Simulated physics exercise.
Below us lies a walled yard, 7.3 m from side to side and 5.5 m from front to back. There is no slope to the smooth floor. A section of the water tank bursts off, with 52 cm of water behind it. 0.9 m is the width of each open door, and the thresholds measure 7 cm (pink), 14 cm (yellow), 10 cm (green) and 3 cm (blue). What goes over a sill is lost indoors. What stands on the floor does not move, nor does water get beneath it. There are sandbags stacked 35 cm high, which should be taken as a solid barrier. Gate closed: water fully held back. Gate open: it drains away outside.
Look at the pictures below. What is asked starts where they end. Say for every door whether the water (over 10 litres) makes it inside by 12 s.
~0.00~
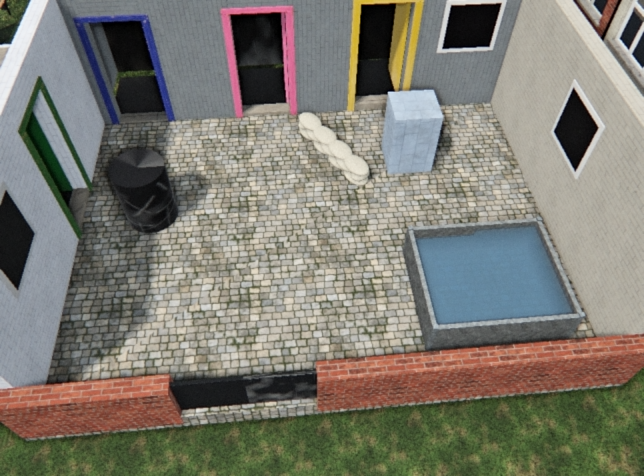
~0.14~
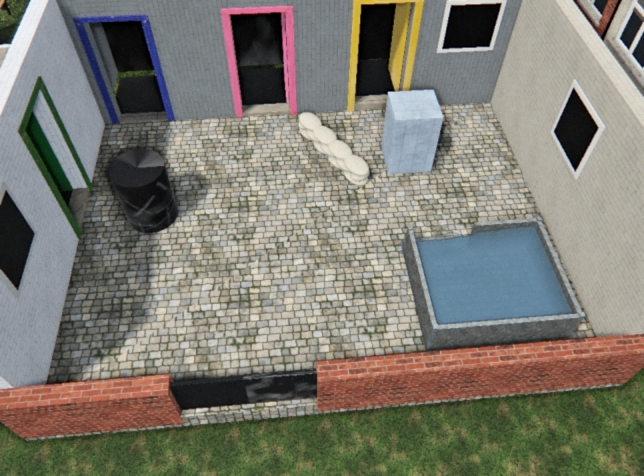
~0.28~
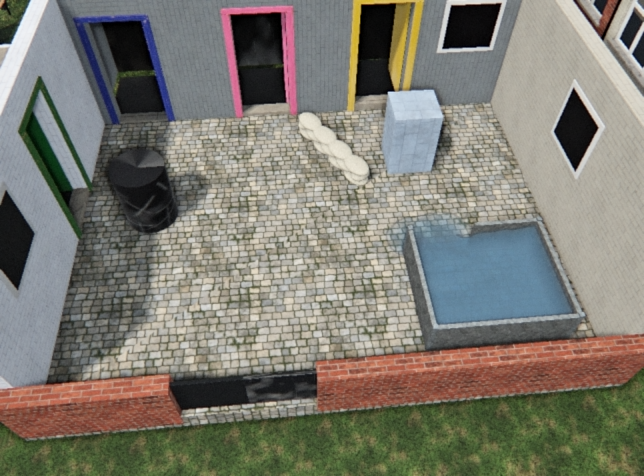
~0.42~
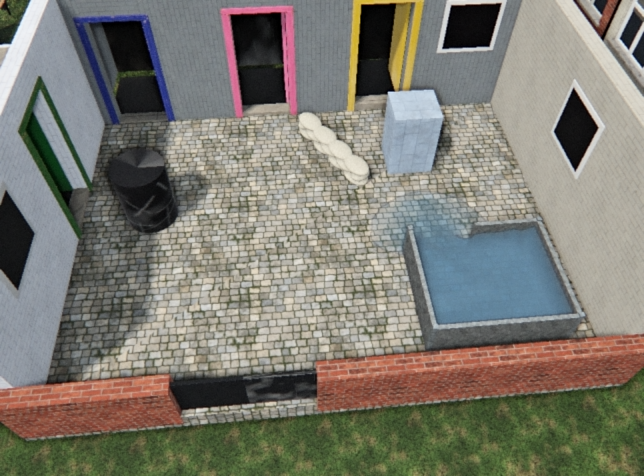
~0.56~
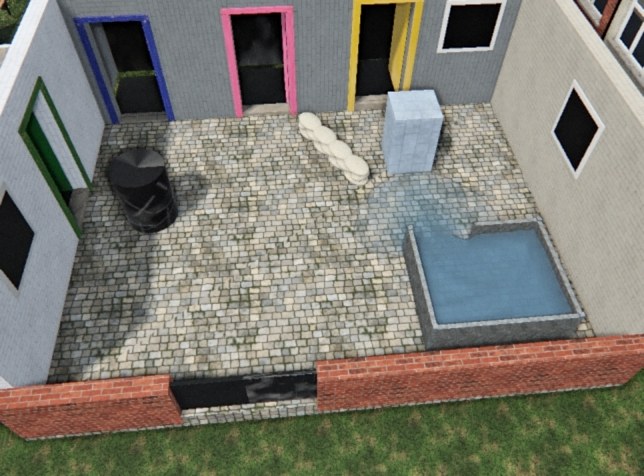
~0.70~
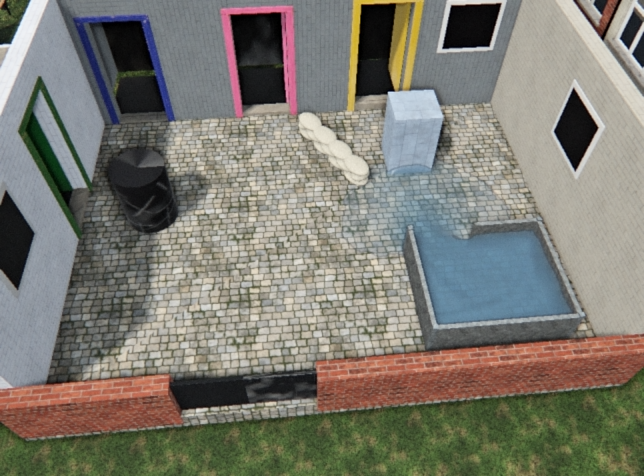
One by one: The pink door is going to hold within the limit; the yellow door is going to hold within the limit; the green door is going to hold within the limit; the blue door is going to break the limit.
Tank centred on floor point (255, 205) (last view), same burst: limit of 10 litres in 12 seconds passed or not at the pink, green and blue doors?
With respect to that limit, pink ends up outside it, green ends up inside it, blue ends up outside it.
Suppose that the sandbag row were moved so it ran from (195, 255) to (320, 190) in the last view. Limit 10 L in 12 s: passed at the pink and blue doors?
Pink exceeded, blue exceeded.
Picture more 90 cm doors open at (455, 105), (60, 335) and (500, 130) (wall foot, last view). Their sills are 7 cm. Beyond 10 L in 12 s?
Taking them in order, the first gets enough, the second too little and the third enough.
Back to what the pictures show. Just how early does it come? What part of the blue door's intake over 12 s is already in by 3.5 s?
Some 0 per cent by then.
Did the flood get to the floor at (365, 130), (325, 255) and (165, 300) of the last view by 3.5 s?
First spot submerged, second not yet wet, third not yet wet.
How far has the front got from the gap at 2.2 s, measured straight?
About 4.2 m out.
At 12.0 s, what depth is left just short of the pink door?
About 2.0 cm deep.
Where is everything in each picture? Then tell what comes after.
In the first frame, still water, 52 cm deep, in the water tank at (489, 273).
In the second frame, water pours out on the water tank's far side and has run 0.5 m, to (404, 247); typically 10 cm deep outside, 52 cm at the water tank's back.
In the third frame, water pours out on the water tank's far side and has run 0.8 m, to (449, 217); typically 9 cm deep outside, 52 cm at the water tank's back.
In the fourth frame, the front is at (435, 196), 1.2 m from the gap on the water tank's far side; 1.5 m2 of floor is under water; 52 cm left at the back of the water tank.
In the fifth frame, the front is at (424, 173), 1.7 m from the gap on the water tank's far side; 2.5 m2 of floor is under water; 48 cm left at the back of the water tank.
In the sixth frame, the front is at (435, 162), 2.0 m from the gap on the water tank's far side; 3.1 m2 of floor is under water; 45 cm left at the back of the water tank.
After 1.4 s water covers 20 % of the floor and is deepest (30 cm) near (411, 176); pink door not reached, yellow door not reached, green door not reached, blue door not reached.
After 2.2 s water covers 30 % of the floor and is deepest (26 cm) near (401, 177); pink door not reached, yellow door 10 cm at the sill, 0 L in, green door not reached, blue door not reached.
After 3.5 s water covers 50 % of the floor and is deepest (18 cm) near (401, 177); pink door 4 cm at the sill, 0 L in, yellow door 9 cm at the sill, 1 L in, green door not reached, blue door 3 cm at the sill, 0 L in.
After 7.0 s water covers 65 % of the floor and is deepest (14 cm) near (344, 151); pink door 4 cm at the sill, 0 L in, yellow door 11 cm at the sill, 1 L in, green door 4 cm at the sill, 0 L in, blue door 8 cm at the sill, 11 L in.
After 12.0 s water covers 90 % of the floor and is deepest (10 cm) near (598, 361); pink door 2 cm at the sill, 0 L in, yellow door 7 cm at the sill, 1 L in, green door 4 cm at the sill, 0 L in, blue door 5 cm at the sill, 41 L in.
